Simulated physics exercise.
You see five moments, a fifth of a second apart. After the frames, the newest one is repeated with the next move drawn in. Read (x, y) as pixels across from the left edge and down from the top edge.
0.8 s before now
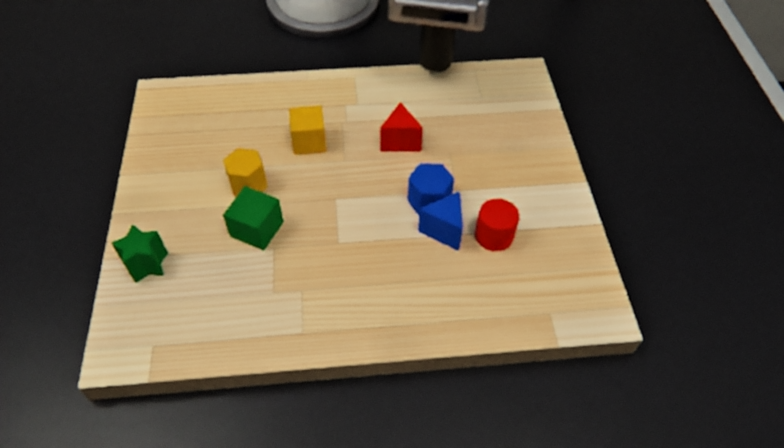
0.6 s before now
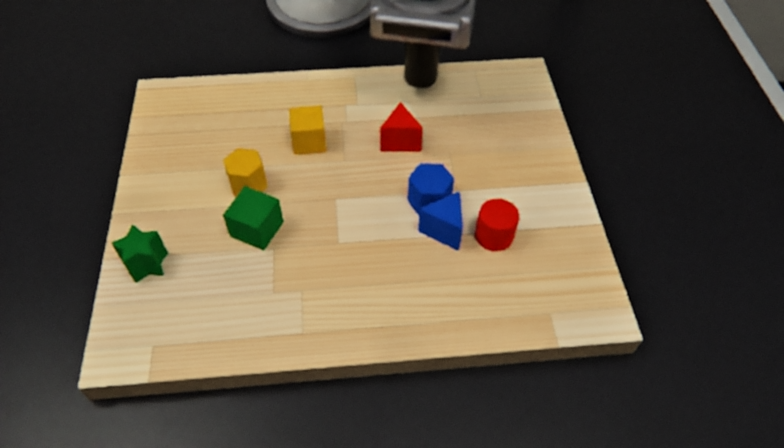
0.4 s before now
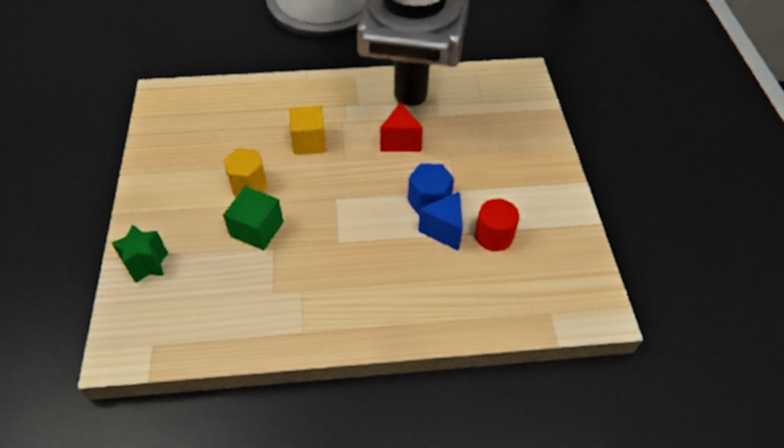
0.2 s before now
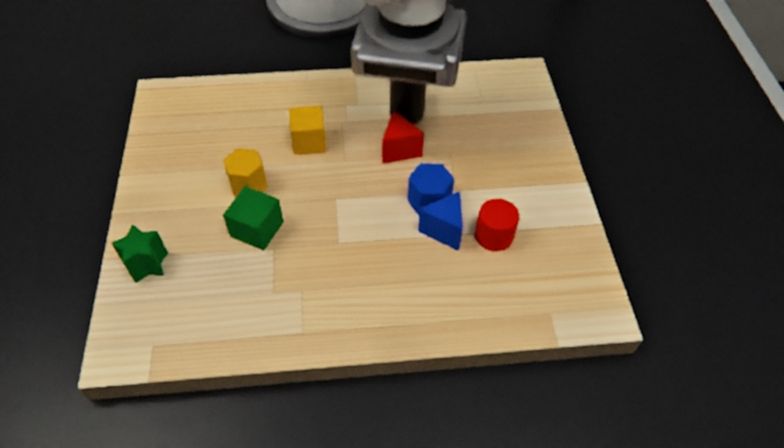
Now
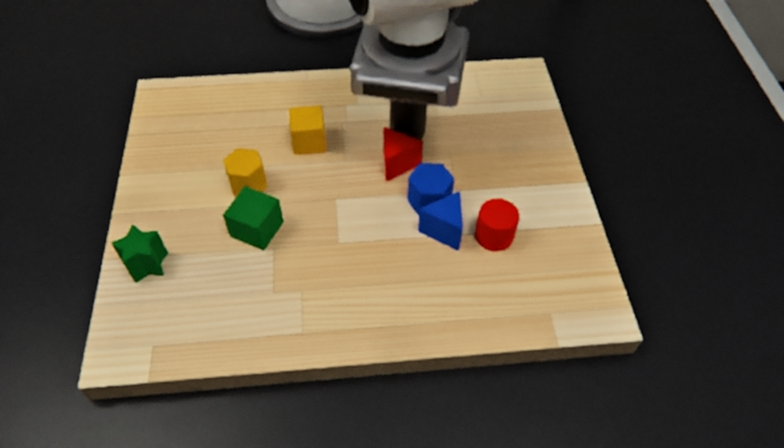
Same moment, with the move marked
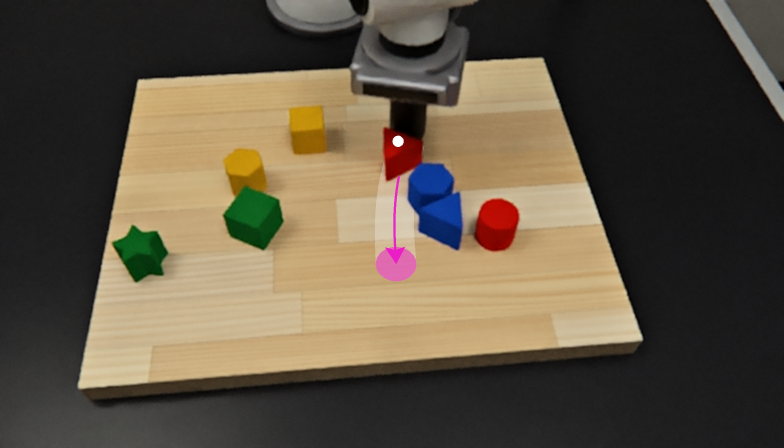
At first, a robot arm with a dark peg reaches in at the top edge of a wooden board scattered with green, yellow, red and blue blocks. The peg moves down and slightly left to the red triangular block, then pushes it a short way toward the blue hexagon, turning it as it slides.
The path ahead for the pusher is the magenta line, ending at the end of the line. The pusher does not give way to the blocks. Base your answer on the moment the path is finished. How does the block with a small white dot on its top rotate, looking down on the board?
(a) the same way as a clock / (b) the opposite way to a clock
My pick is a.
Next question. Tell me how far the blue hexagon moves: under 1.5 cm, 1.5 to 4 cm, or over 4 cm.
It moves less than 1.5 cm.
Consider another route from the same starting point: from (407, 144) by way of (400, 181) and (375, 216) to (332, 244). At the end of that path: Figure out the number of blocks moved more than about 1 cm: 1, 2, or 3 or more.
It displaces one.
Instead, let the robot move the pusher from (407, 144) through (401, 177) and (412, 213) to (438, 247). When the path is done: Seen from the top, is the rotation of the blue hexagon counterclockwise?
Yes, that is how it ends up.
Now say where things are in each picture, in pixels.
Pusher's lower end at (436, 63); red triangular piece at (401, 118); blue hexagon at (432, 177); blue triangular piece at (447, 209), in the first frame.
Pusher at (421, 79); blocks still, in the second frame.
Pusher at (411, 96); blocks still, in the third frame.
Pusher at (407, 114); red triangular piece at (400, 127), in the fourth frame.
Pusher at (407, 132); red triangular piece at (398, 141); blue hexagon at (432, 177); blue triangular piece at (447, 209), in the fifth frame.
Drawn move, from (407, 144) through (396, 199) to (396, 264); the dot is on the red triangular piece.
The first path, step by step. One third of the way, pusher at (398, 170); red triangular piece at (392, 183), turned 35° anticlockwise.
Two thirds of the way, pusher at (395, 209); red triangular piece at (385, 224), turned 15° anticlockwise; blue hexagon at (437, 184), turned 25° anticlockwise; blue triangular piece at (450, 211).
At the end, pusher at (396, 254); red triangular piece at (375, 268), turned 25° clockwise; blue hexagon at (437, 184), turned 25° anticlockwise; blue triangular piece at (450, 211).
